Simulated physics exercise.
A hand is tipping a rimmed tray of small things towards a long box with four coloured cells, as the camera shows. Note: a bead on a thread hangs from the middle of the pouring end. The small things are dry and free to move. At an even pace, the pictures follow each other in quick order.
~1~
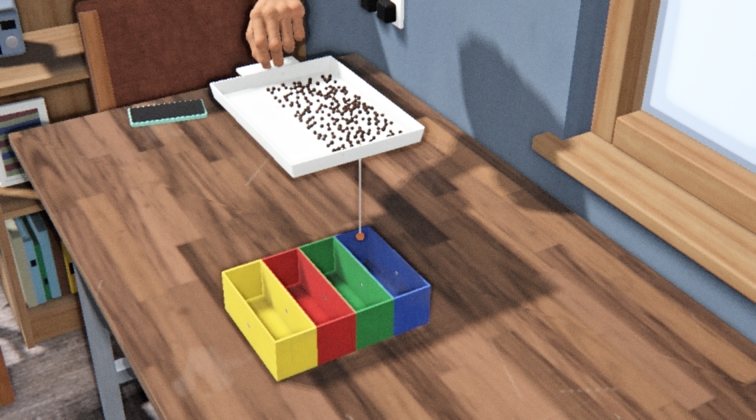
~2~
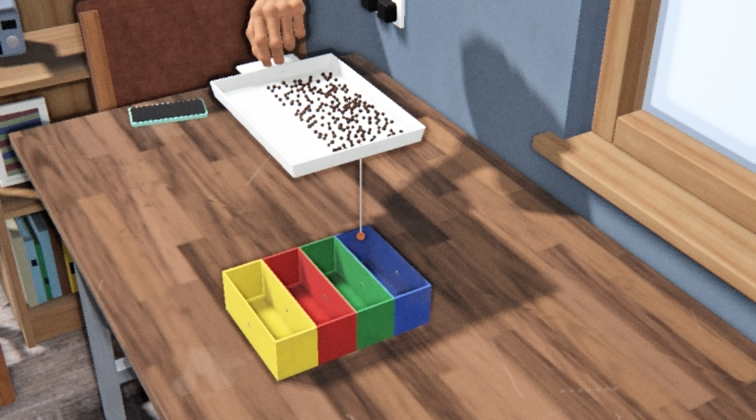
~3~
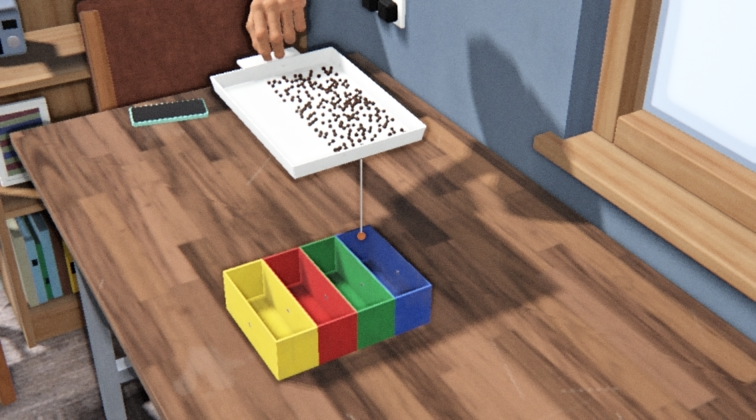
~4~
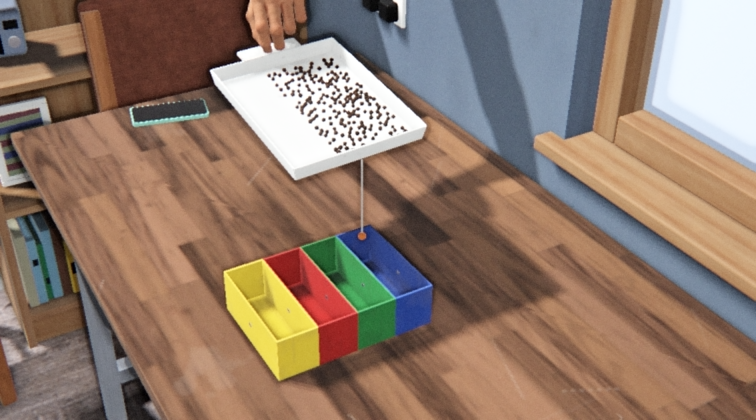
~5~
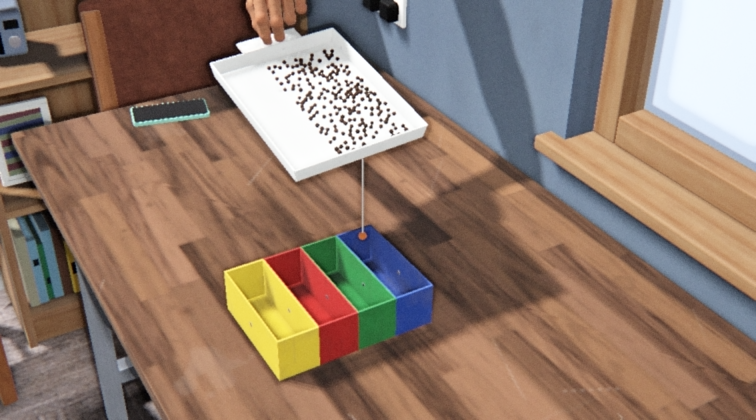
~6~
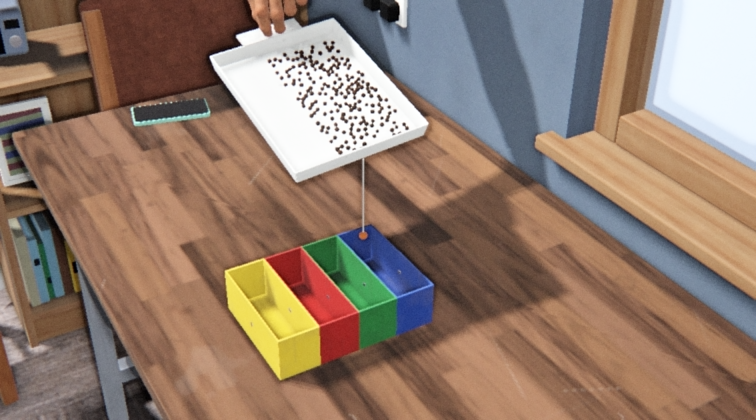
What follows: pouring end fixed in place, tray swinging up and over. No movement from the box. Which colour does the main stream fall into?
The red cell.
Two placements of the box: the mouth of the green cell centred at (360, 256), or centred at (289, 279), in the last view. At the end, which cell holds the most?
Red first, blue second.
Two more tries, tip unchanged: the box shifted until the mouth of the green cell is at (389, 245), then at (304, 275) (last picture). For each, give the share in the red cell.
The first try gives 10 per cent, the second 0 per cent.
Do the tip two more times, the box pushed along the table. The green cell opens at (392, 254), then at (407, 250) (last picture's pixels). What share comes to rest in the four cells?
Trial 1 near 100 %, trial 2 near 60 %.
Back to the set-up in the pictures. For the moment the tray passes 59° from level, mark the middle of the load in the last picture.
Roughly at (329, 157).
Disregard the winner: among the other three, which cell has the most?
The green one.
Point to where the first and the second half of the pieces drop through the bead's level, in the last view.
It goes through near (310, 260) first, then near (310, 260).
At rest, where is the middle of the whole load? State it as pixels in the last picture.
Close to (311, 308) in the last picture.
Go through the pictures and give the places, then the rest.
In the first picture, corners of the pouring end at (293, 163) and (420, 127), level; middle of the load at (333, 112), allspice berries; bead on its thread at (360, 236); yellow cell at (296, 350); red cell at (336, 335); green cell at (375, 321); blue cell at (411, 307).
In the second picture, corners of the pouring end at (294, 163) and (421, 127), level; middle of the load at (334, 111).
In the third picture, corners of the pouring end at (294, 164) and (422, 126), tipped barely, lowest at the left corner; middle of the load at (335, 108).
In the fourth picture, corners of the pouring end at (295, 166) and (422, 125), tipped a little, lowest at the left corner; middle of the load at (335, 103).
In the fifth picture, corners of the pouring end at (296, 168) and (423, 124), tipped a little, lowest at the left corner; middle of the load at (336, 99).
In the sixth picture, corners of the pouring end at (297, 170) and (424, 123), tipped a little, lowest at the left corner; middle of the load at (336, 95); yellow cell at (299, 349); red cell at (339, 334); green cell at (378, 320); blue cell at (414, 306).
Soon, tray tipped steeply; nearly all on the tray; a stray few in the red cell; a stray few in the yellow cell; a stray few falling or outside the box.
A while on, tray tipped right over; about half on the tray; a small part in the red cell; a small part in the green cell; a stray few in the yellow cell; about a third falling or outside the box.
Towards the end, tray tipped past a quarter turn; about two thirds in the red cell; about a third in the green cell; a stray few in the yellow cell; a stray few in the blue cell.
Finally, tray tipped past a quarter turn; about two thirds in the red cell; about a third in the green cell; a stray few in the yellow cell; a stray few in the blue cell.
